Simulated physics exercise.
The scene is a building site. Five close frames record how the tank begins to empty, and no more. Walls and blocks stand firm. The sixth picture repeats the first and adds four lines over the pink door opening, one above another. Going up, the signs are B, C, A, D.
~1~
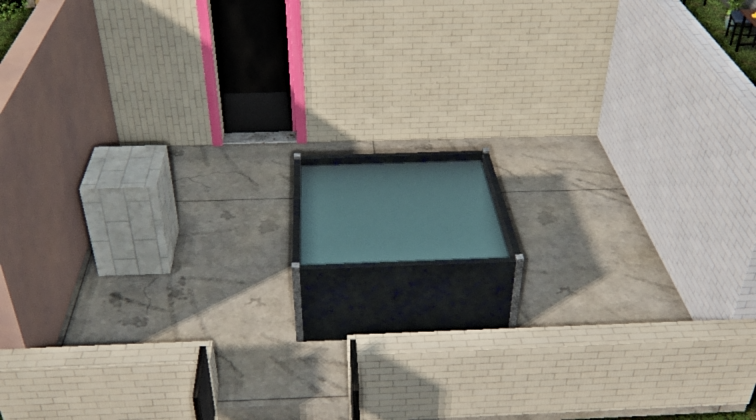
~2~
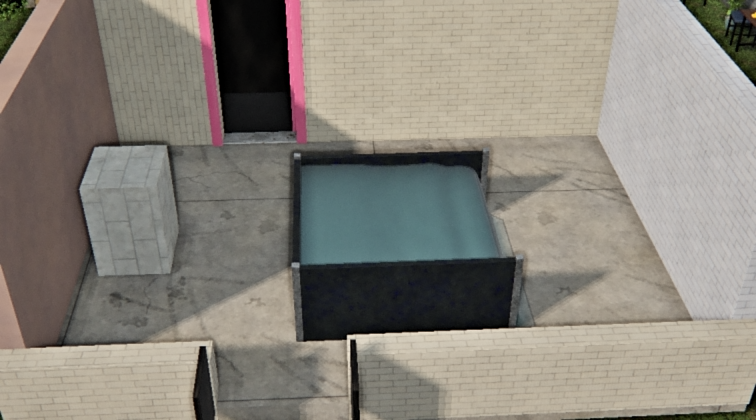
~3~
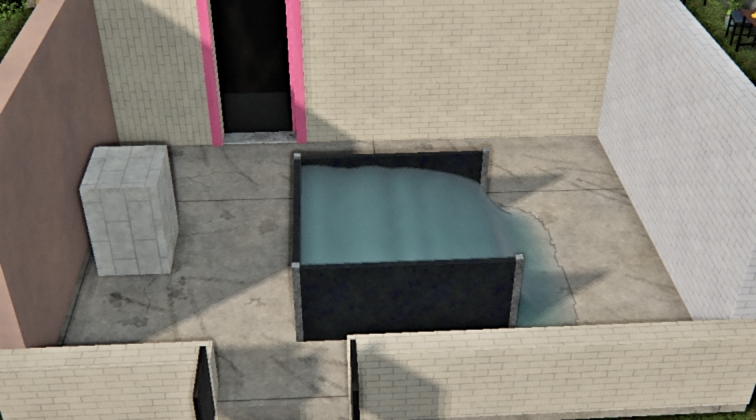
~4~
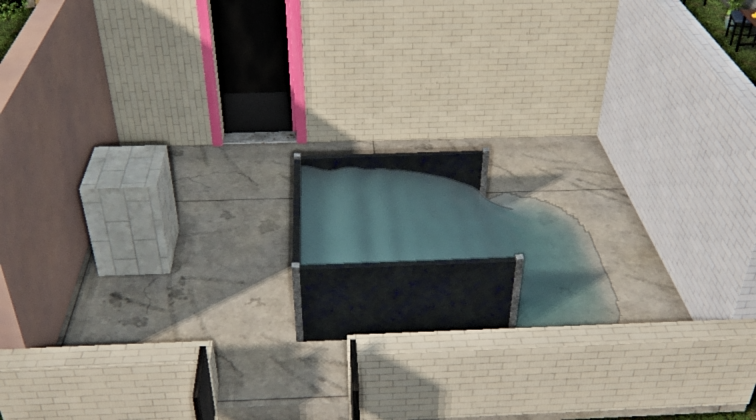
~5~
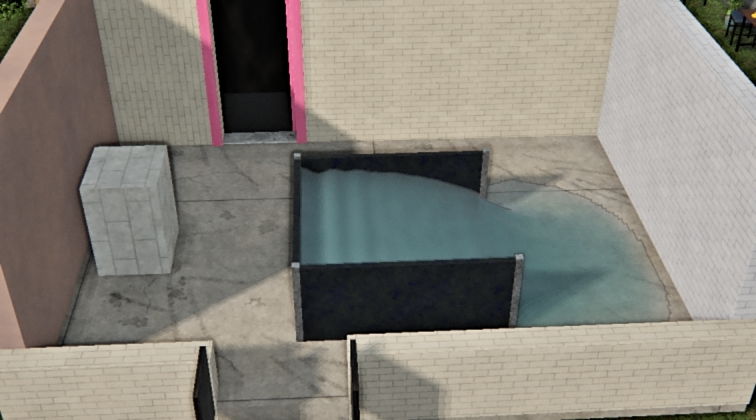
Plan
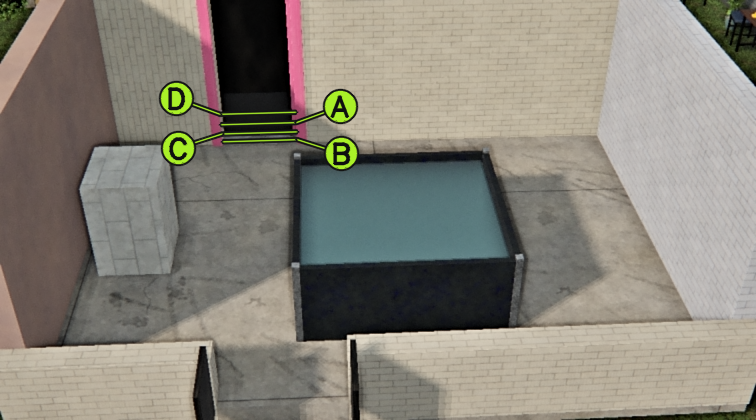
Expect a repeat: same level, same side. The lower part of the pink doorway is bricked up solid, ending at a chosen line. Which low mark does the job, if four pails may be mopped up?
C will do.
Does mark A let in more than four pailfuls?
No, not at all.
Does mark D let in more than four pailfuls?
No.
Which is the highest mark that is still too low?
That is mark B.
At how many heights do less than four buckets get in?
Three of the four.
On the marked copy, A at (258, 123); B at (260, 140); C at (259, 132); D at (258, 113); from the bottom up B, C, A, D.
With A, nothing gets over.
With B, about 13 bucketfuls get in.
With C, a splash gets over, under a bucket.
With D, nothing gets over.
